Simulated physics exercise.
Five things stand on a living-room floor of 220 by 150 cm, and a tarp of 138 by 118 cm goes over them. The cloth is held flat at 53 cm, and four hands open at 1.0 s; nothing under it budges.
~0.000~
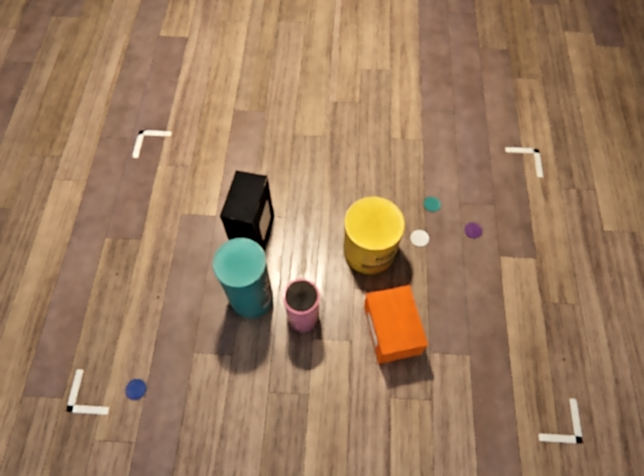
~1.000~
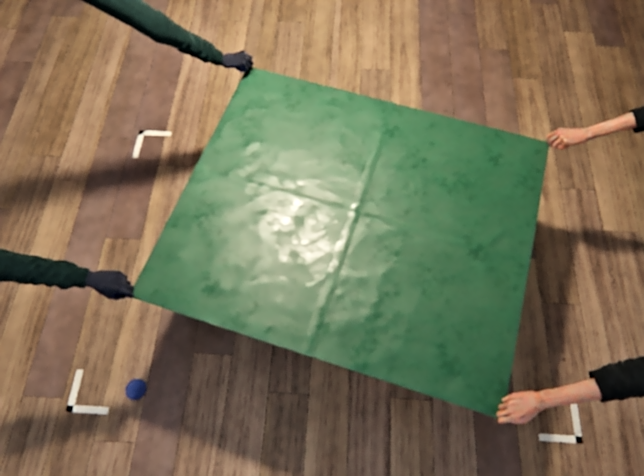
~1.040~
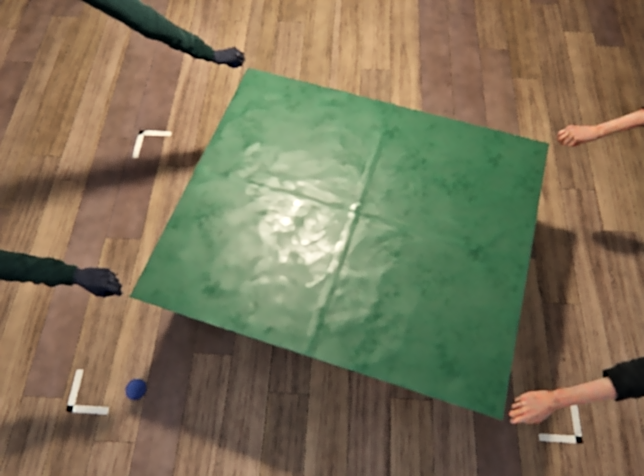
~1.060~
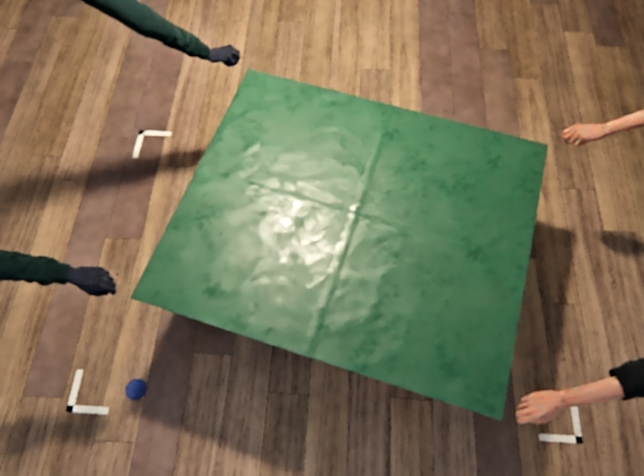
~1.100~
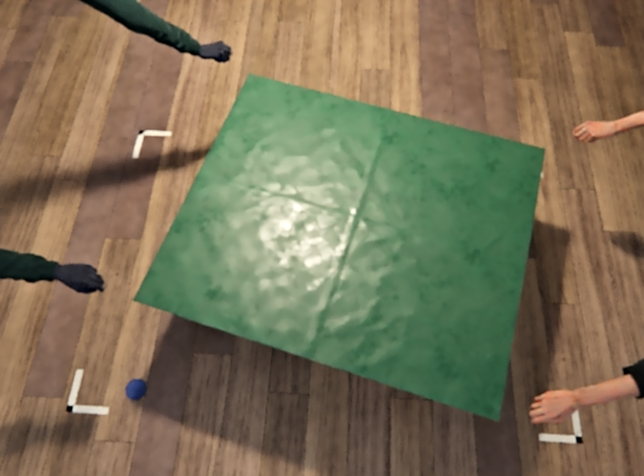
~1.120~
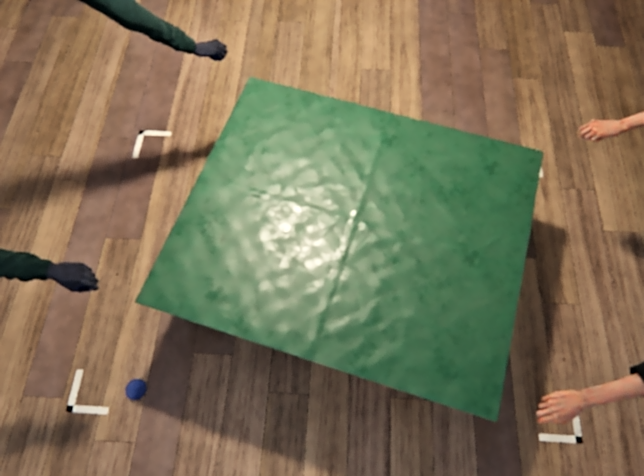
Four hands, two dark-gloved ones at left and two bare ones at right, appear around a wooden floor seen from high above by a still camera. At first, a black box, teal bin, pink pot, yellow bucket and orange box stand among small coloured discs and white corner marks. Then the hands hold a flat green tarp above them, open and draw outward, and the sheet sinks slightly, still spread flat.
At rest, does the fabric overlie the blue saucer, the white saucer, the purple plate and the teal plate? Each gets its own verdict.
Result: Blue saucer stays uncovered, white saucer ends under the cloth, purple plate gets covered, teal plate vanishes under it.
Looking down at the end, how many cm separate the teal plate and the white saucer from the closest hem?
The first sits about 4 cm from the nearest hem, the second about 24 cm.
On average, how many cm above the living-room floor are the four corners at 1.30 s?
I'd put their mean height at around 18 cm.
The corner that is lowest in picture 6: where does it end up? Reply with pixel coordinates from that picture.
Near pixel (436, 417).
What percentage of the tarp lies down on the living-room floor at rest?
10 per cent.
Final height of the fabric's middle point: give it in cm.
Height: Approx. 34 cm.
At 1.3 s, 0 % of it is down, spanning 150 by 142 cm, above purple plate, teal plate, white saucer.
At 1.5 s, 10 % of it is down, spanning 141 by 124 cm, above purple plate, teal plate, white saucer.
At 1.6 s, 10 % of it is down, spanning 141 by 121 cm, above purple plate, teal plate, white saucer.
At 1.8 s, 10 % of it is down, spanning 138 by 121 cm, above purple plate, teal plate, white saucer.
At 3.3 s, 10 % of it is down, spanning 138 by 121 cm, above purple plate, teal plate, white saucer.
